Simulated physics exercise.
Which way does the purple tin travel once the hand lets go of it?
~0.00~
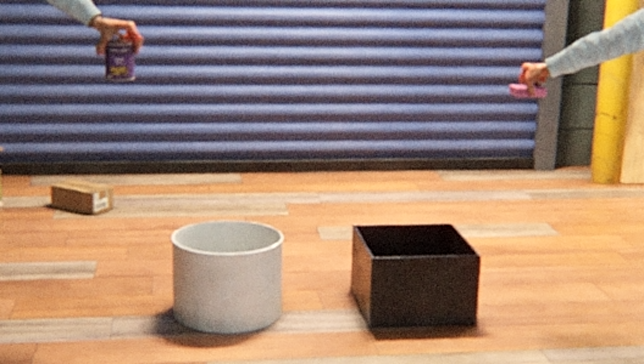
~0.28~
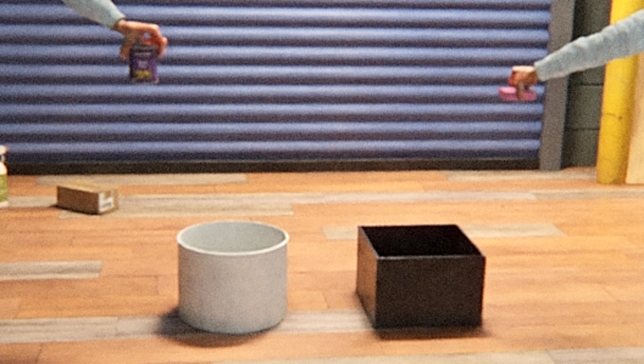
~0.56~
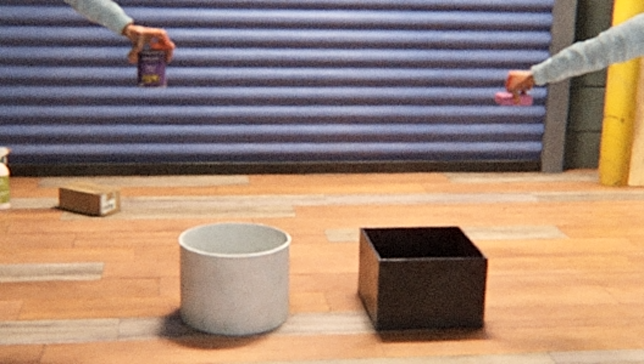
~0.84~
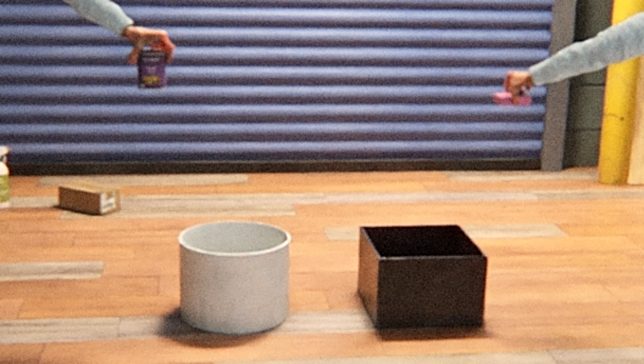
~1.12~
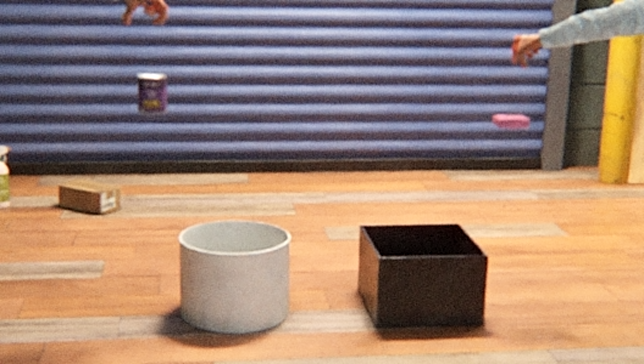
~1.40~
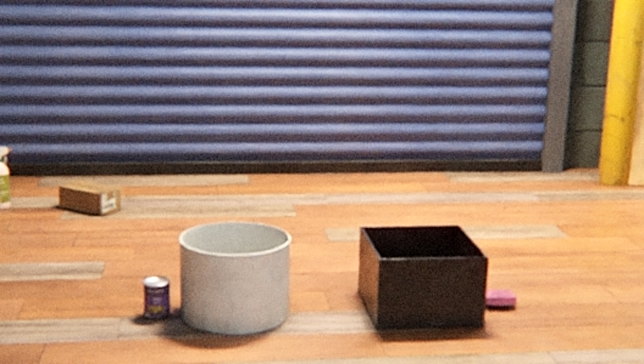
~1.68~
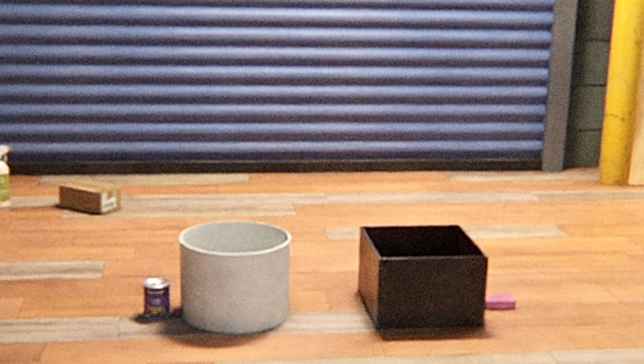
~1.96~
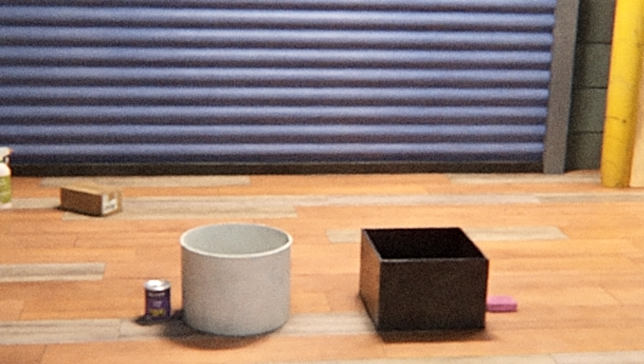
The purple tin moves down, dropping to the floor beside the round grey bin.
Two hands reach in from the upper left and upper right, one holding a purple tin and the other a pink sponge, before a blue ribbed shutter. Below, on a wooden plank floor, stand a round pale grey bin on the left and a square black crate on the right, seen from the front by a slightly swaying camera. The hands shift a little inward and pause. Then both let go and draw back, and the tin and sponge drop. The tin ends upright on the floor left of the bin, and the sponge lies right of the crate, both outside the containers.
